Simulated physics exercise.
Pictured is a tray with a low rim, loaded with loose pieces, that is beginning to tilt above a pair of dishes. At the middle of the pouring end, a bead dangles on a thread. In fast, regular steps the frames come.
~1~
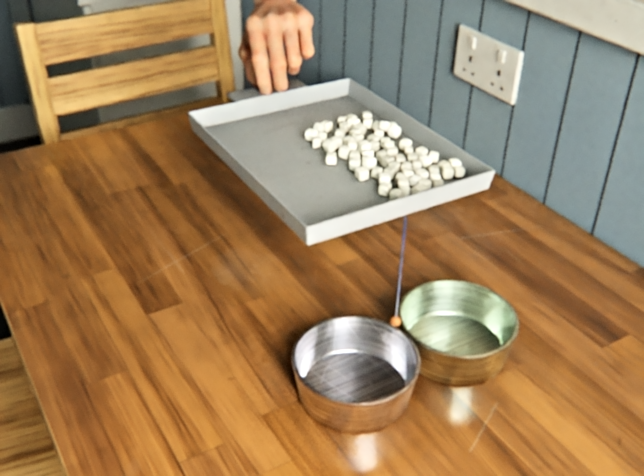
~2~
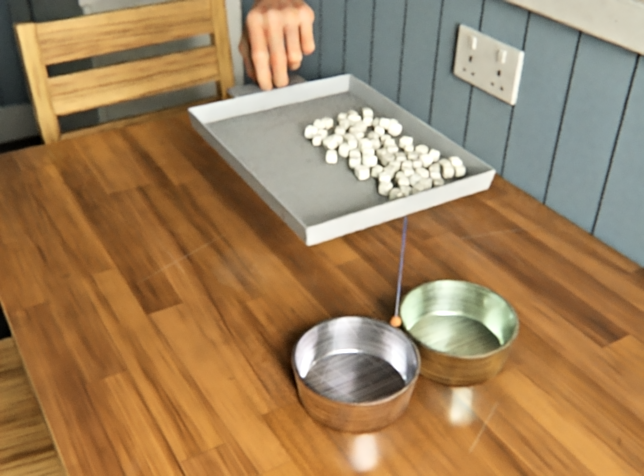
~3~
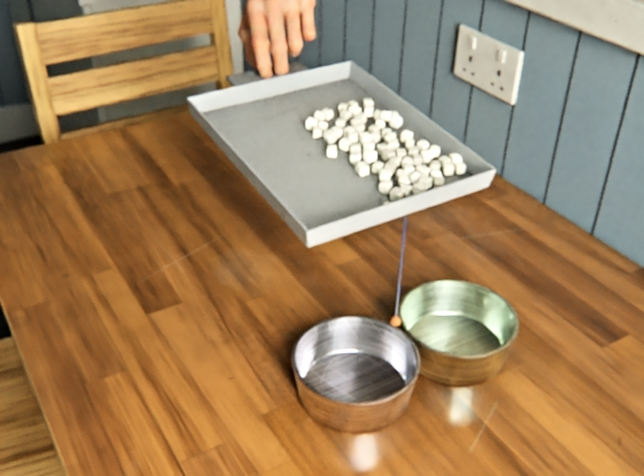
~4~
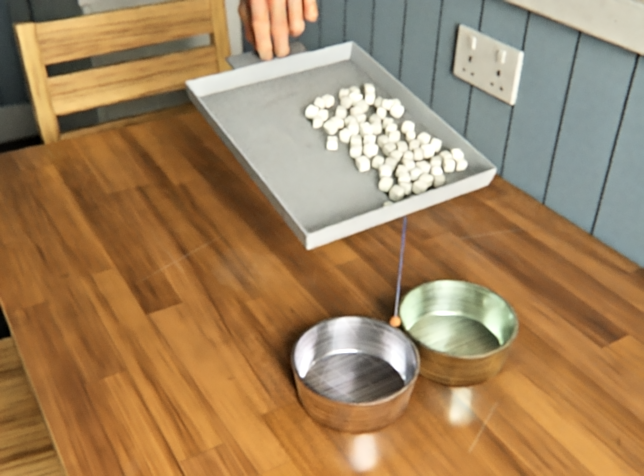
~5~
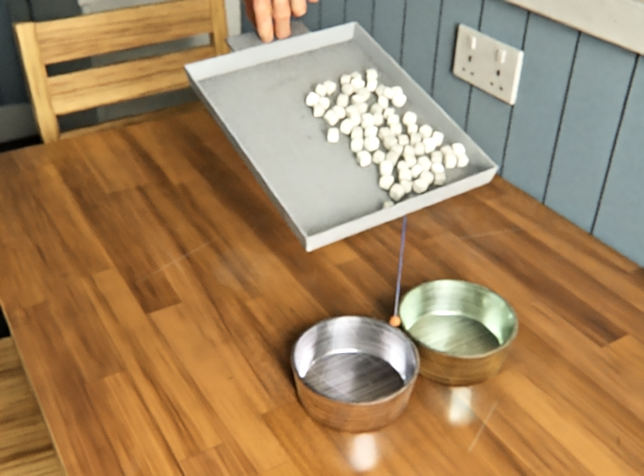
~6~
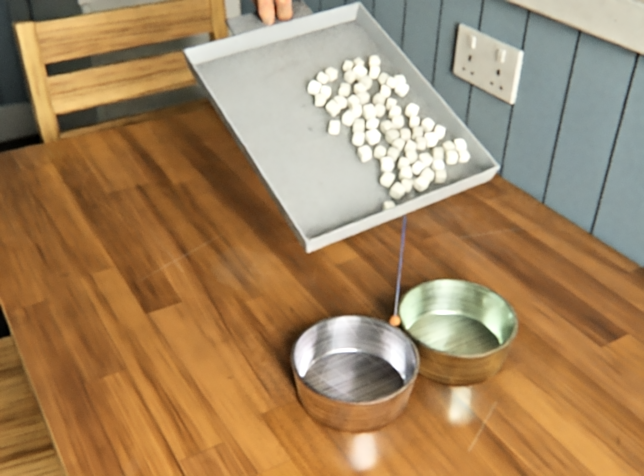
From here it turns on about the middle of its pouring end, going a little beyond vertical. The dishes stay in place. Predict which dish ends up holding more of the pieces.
The left-hand one.
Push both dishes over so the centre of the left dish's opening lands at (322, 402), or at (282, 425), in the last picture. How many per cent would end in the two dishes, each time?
Well, you'd get about 80 per cent and then about 60 per cent.
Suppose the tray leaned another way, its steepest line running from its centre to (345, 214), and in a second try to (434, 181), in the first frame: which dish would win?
The leftmost dish, then the rightmost dish.
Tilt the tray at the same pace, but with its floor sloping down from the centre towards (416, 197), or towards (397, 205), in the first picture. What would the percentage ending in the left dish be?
In turn, 0 percent and then 20 percent.
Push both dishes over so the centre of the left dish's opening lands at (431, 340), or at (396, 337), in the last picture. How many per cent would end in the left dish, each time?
In order: 30 percent and 20 percent.
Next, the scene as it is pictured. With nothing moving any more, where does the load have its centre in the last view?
(393, 409).
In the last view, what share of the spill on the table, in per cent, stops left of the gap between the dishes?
It works out at some 10 percent.
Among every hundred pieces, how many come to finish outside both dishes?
Share outside: Near 50 %.
Just after the last frame, tray tipped steeply; almost all on the tray; just a few in the air.
A moment on, tray tipped past a quarter turn; the larger part on the tray; about a tenth in the left dish; about a tenth outside both; about a tenth in the air.
Further on, tray tipped past a quarter turn; roughly half in the left dish; roughly half outside both.
When it is over, tray tipped past a quarter turn; roughly half in the left dish; not one in the right dish; roughly half outside both.
